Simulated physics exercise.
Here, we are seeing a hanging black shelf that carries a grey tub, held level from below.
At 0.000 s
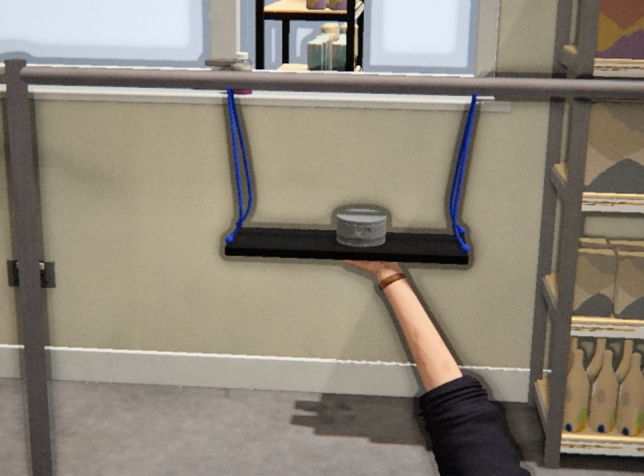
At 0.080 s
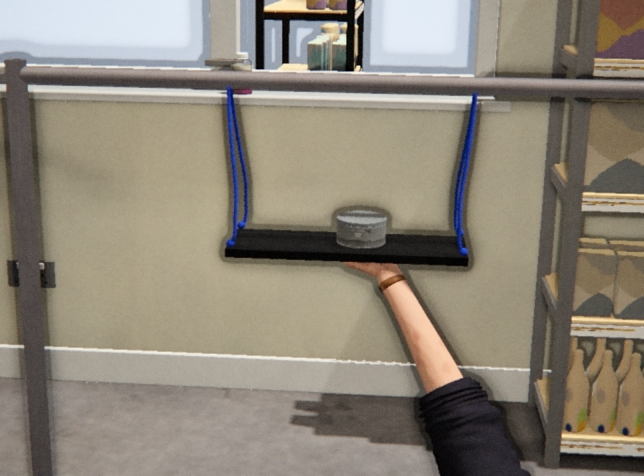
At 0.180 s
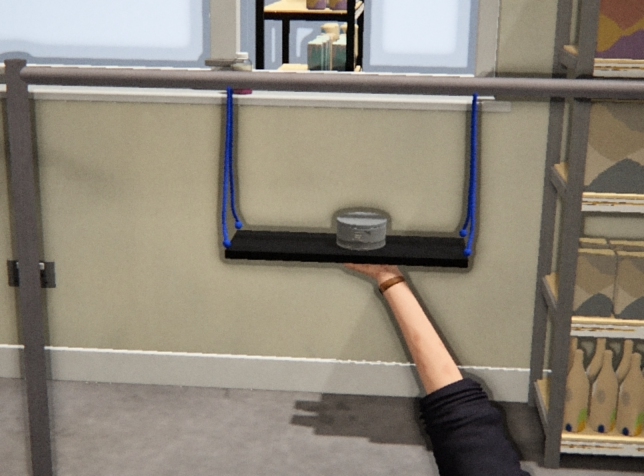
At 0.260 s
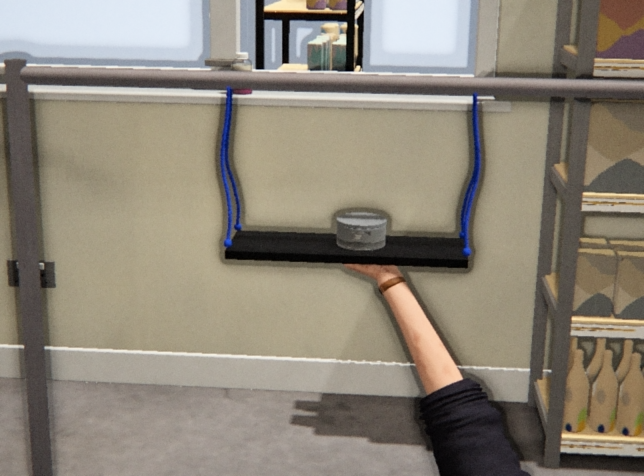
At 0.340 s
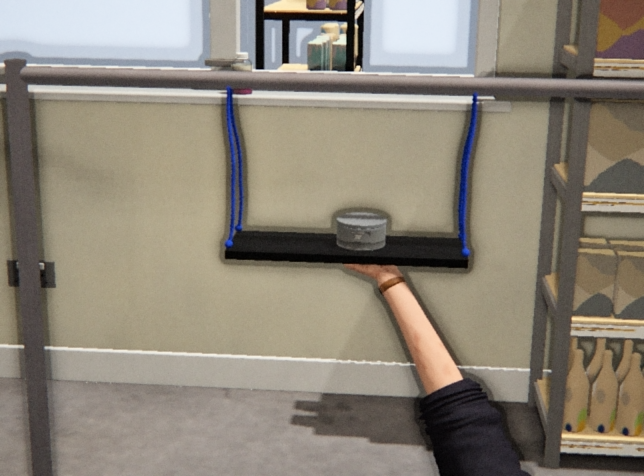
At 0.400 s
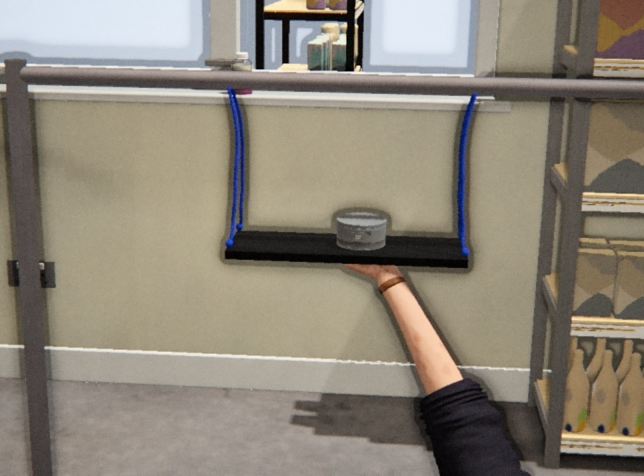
Blue laces sway and flex gently on both sides of a black shelf hung from a grey rail, seen from a steady, front-on view in a room with a beige wall. A grey tub sits on the shelf, with bottles on shelving at right. A hand from the lower right holds the shelf level from below, and hand, shelf and tub stay practically still.
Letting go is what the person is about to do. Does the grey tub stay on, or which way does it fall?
I'd bet it stays aloft when only the cords hold things.
After 0.82 s, board level; tub on the board near (361, 234).
In the end, board level; tub on the board near (361, 234). The grey tub keeps its place.
